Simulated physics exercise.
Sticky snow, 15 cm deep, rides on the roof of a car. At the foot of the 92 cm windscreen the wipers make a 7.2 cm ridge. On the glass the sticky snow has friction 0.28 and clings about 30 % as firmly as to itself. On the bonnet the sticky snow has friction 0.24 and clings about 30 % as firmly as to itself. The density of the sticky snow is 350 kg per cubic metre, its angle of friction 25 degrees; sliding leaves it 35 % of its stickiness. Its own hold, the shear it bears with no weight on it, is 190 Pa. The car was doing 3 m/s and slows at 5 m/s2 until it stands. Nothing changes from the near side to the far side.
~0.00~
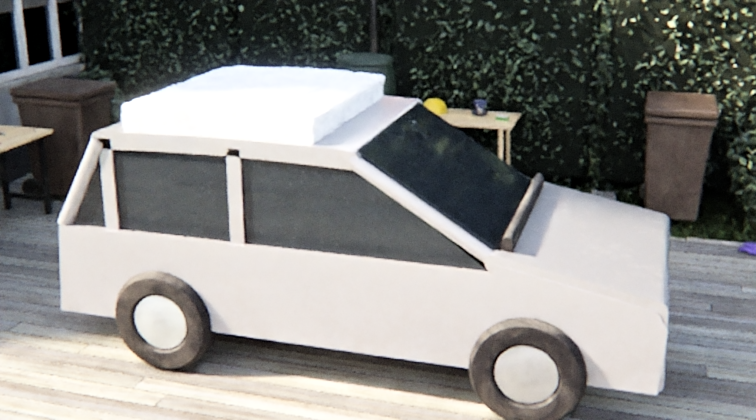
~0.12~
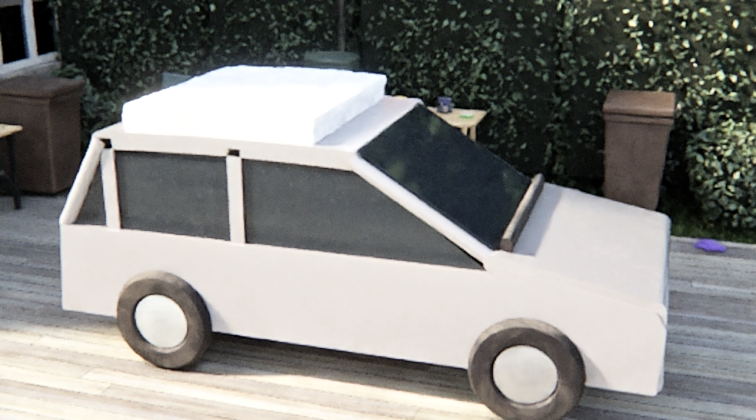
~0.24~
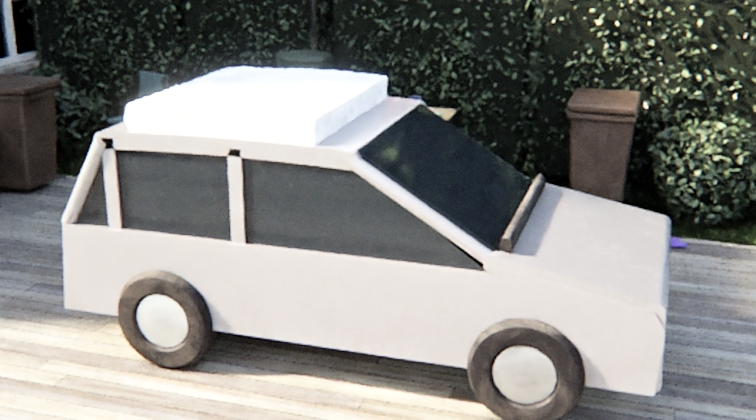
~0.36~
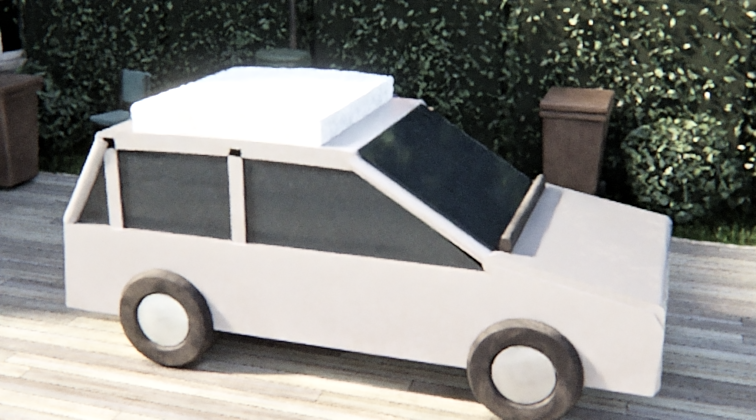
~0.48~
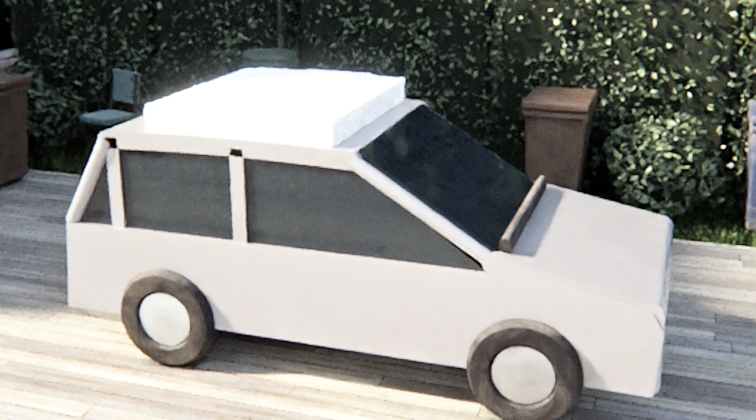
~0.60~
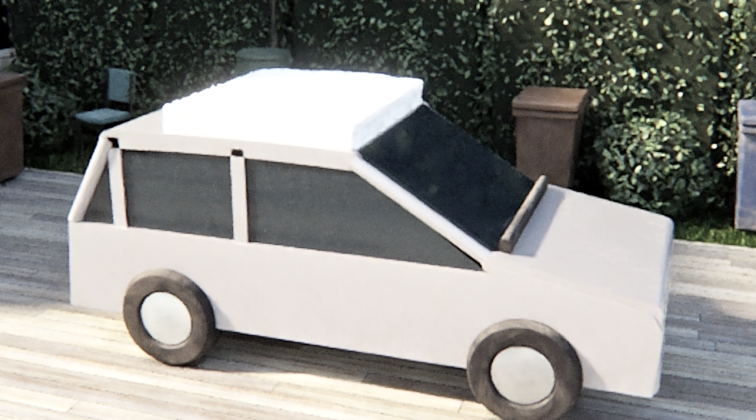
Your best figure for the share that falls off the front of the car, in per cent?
The share that falls off the front of the car is near 3 %.
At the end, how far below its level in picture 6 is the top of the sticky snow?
Some 0 cm.
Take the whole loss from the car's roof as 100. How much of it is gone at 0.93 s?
About 60 %.
After 0.93 s, 66 % of the snow is on the roof, 34 % on the glass, none on the bonnet and none has gone off the nose.
After 1.32 s, 42 % of the snow is on the roof, 44 % on the glass, 14 % on the bonnet and none has gone off the nose.
After 1.71 s, 39 % of the snow is on the roof, 33 % on the glass, 28 % on the bonnet and none has gone off the nose.
After 2.10 s, 39 % of the snow is on the roof, 30 % on the glass, 29 % on the bonnet and 2 % has gone off the nose.
After 2.40 s, at the end, 39 % of the snow is on the roof, 30 % on the glass, 28 % on the bonnet and 3 % has gone off the nose.
